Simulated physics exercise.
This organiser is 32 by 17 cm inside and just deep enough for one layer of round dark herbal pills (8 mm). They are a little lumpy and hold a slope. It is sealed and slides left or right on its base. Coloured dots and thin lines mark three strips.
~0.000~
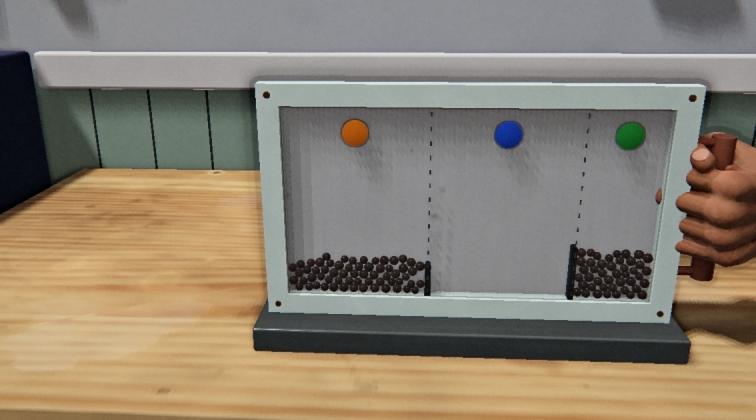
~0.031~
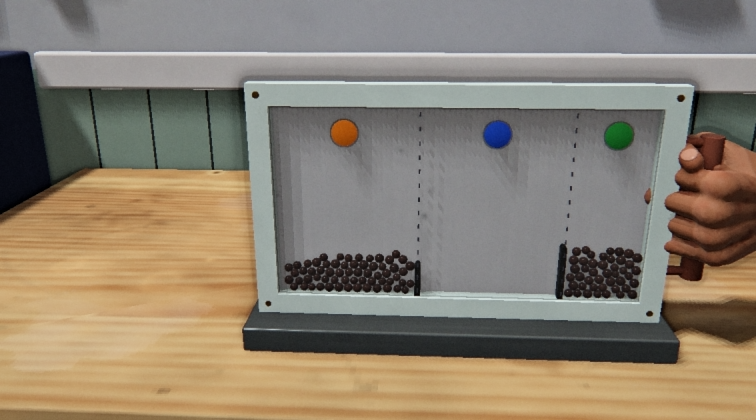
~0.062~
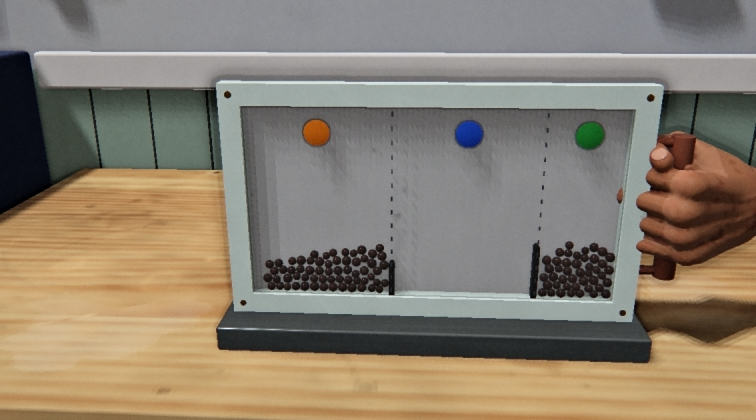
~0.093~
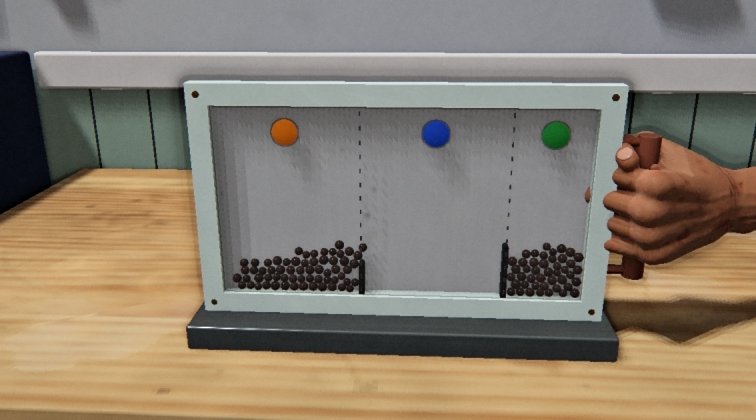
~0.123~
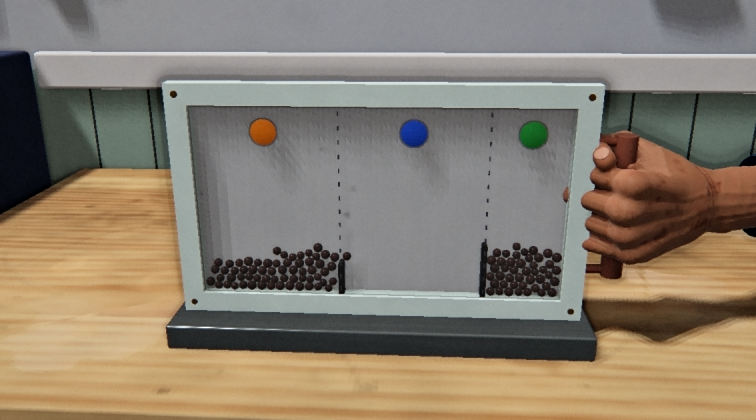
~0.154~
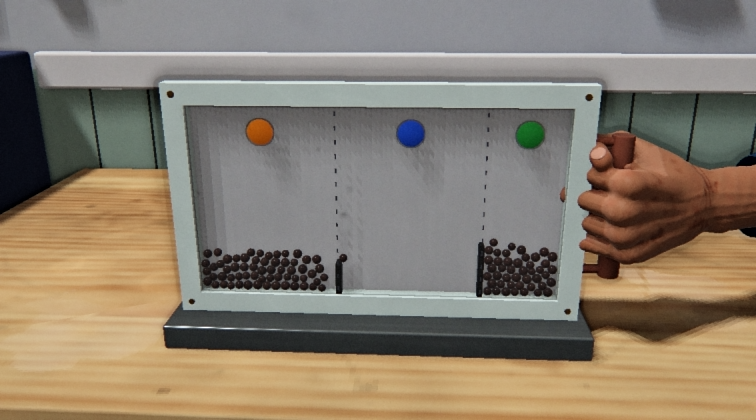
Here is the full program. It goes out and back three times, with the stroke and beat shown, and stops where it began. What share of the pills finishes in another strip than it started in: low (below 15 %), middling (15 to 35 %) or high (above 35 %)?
Share that moves: Middling.
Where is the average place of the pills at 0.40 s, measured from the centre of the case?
Some 2 cm right and 6 cm below.
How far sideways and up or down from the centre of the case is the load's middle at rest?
About 2 cm right and 7 cm below.
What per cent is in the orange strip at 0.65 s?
About 45 per cent.
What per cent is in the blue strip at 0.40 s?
Some 10 per cent.
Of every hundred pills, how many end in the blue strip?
About 25 per cent.
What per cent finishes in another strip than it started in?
Roughly 25 per cent.
By 0.40 s, it is 7 cm to the left; the pills' middle is 2 cm right of and 6 cm below the centre; orange 45 %, blue 10 %, green 40 %; 10 % have changed strip.
By 0.65 s, it is 5 cm to the left; the pills' middle is 2 cm right of and 6 cm below the centre; orange 45 %, blue 15 %, green 35 %; 15 % have changed strip.
By 0.86 s, it is at its start; the pills' middle is in line with and 7 cm below the centre; orange 45 %, blue 20 %, green 35 %; 20 % have changed strip.
Settled by 1.5 s, it is at its start; orange 40 %, blue 25 %, green 35 %; 25 % have changed strip.
